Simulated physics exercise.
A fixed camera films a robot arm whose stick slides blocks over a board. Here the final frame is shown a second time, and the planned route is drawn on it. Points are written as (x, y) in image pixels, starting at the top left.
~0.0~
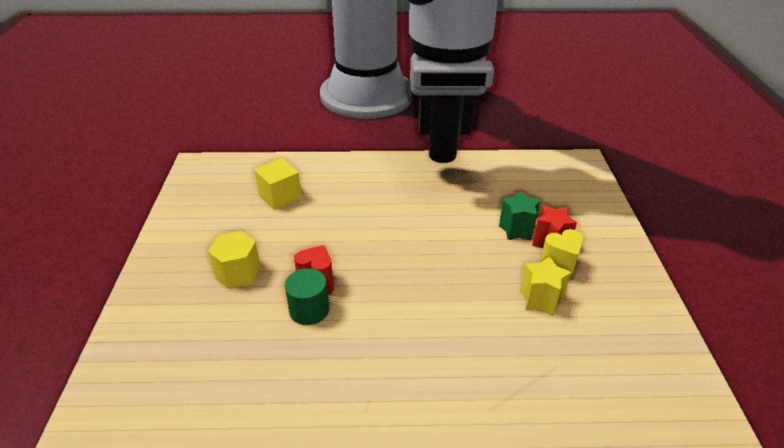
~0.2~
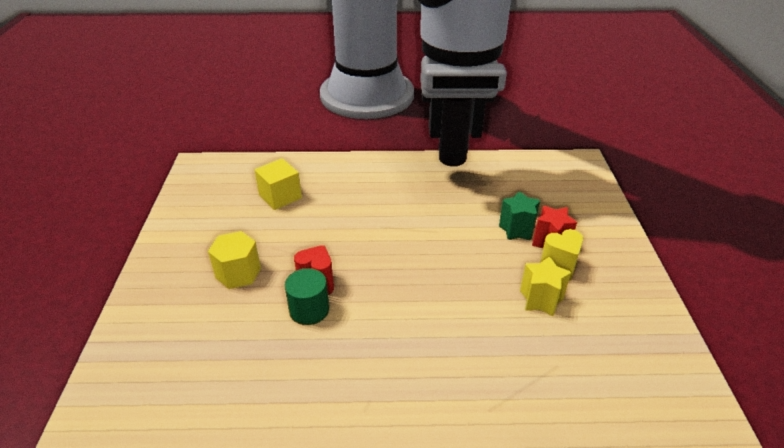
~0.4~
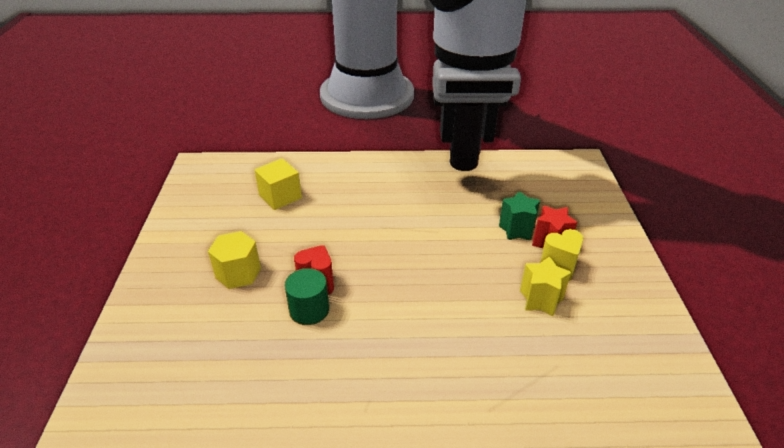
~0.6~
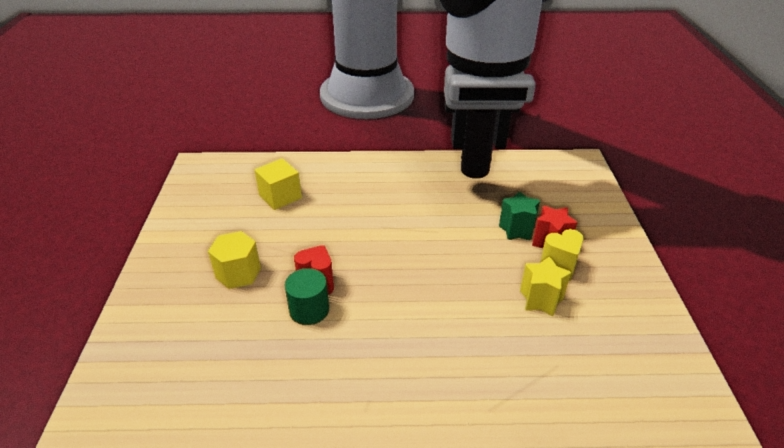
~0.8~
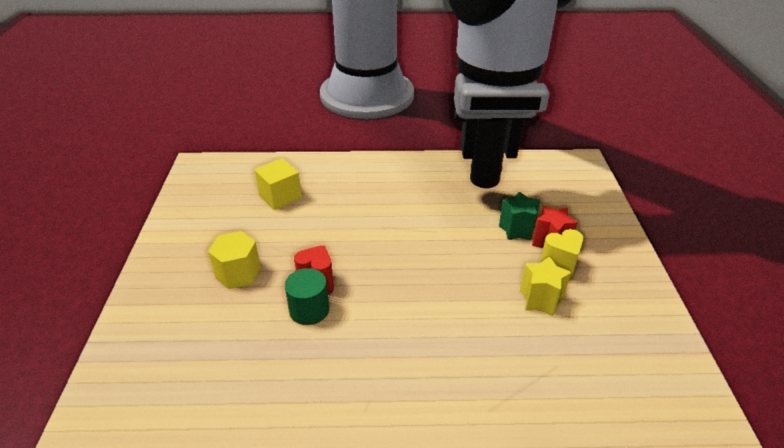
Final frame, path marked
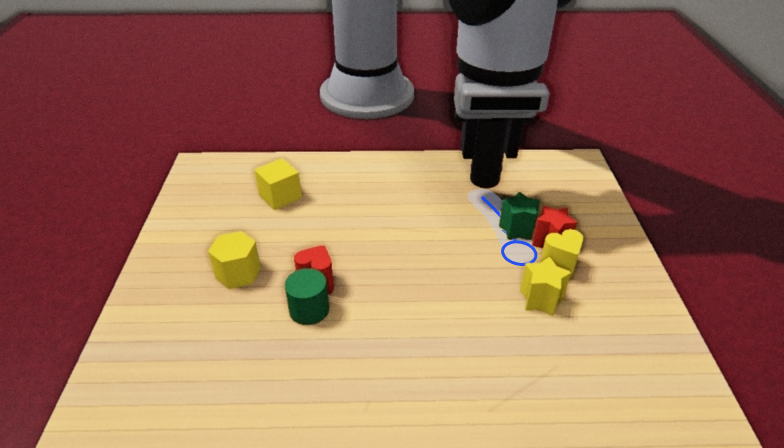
A grey-and-white robot arm with a black stick reaches over the far edge of a pale wooden board on a dark red surface, seen from a fixed view in front and above. A yellow cube, yellow hexagon, red heart and green cylinder sit at left; green, red and yellow blocks cluster at right. The stick moves slowly right and slightly nearer, towards the green star, while every block stays still.
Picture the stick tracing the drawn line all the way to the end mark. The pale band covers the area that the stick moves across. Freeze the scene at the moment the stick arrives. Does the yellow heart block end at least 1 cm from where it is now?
My answer is yes.
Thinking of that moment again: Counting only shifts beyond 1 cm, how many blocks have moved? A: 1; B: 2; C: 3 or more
Option C.
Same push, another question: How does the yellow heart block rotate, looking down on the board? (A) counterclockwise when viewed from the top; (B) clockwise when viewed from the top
My answer is option B.
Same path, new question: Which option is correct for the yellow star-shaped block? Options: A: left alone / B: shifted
I choose A.
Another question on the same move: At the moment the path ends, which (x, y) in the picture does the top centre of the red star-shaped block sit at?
At roughly (589, 229).
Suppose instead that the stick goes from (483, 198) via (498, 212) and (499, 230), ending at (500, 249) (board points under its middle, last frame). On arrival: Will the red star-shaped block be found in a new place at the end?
The answer is yes.
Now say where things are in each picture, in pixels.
The first picture shows tip of the stick (443, 157), middles of tops, green star-shaped block (522, 203), yellow star-shaped block (548, 272), red star-shaped block (557, 216), yellow heart block (567, 240).
The second picture shows stick (453, 160), nothing pushed.
The third picture shows stick (464, 164), nothing pushed.
The fourth picture shows stick (475, 171), nothing pushed.
The fifth picture shows stick (485, 181), green star-shaped block (522, 203), yellow star-shaped block (548, 272), red star-shaped block (557, 216), yellow heart block (567, 240).
The line goes from (483, 198) via (499, 214) and (511, 232), ending at (519, 253).
The first path, step by step. One third of the way, stick (501, 197); nothing pushed yet.
Two thirds of the way, stick (514, 215); green star-shaped block (542, 220), turned 10° anticlockwise; red star-shaped block (576, 226), turned 15° anticlockwise; yellow heart block (577, 246), turned 45° clockwise.
At the end, stick (523, 235); green star-shaped block (557, 232), turned 40° anticlockwise; yellow star-shaped block unmoved; red star-shaped block (589, 229), turned 40° anticlockwise; yellow heart block (587, 254), turned 75° clockwise.
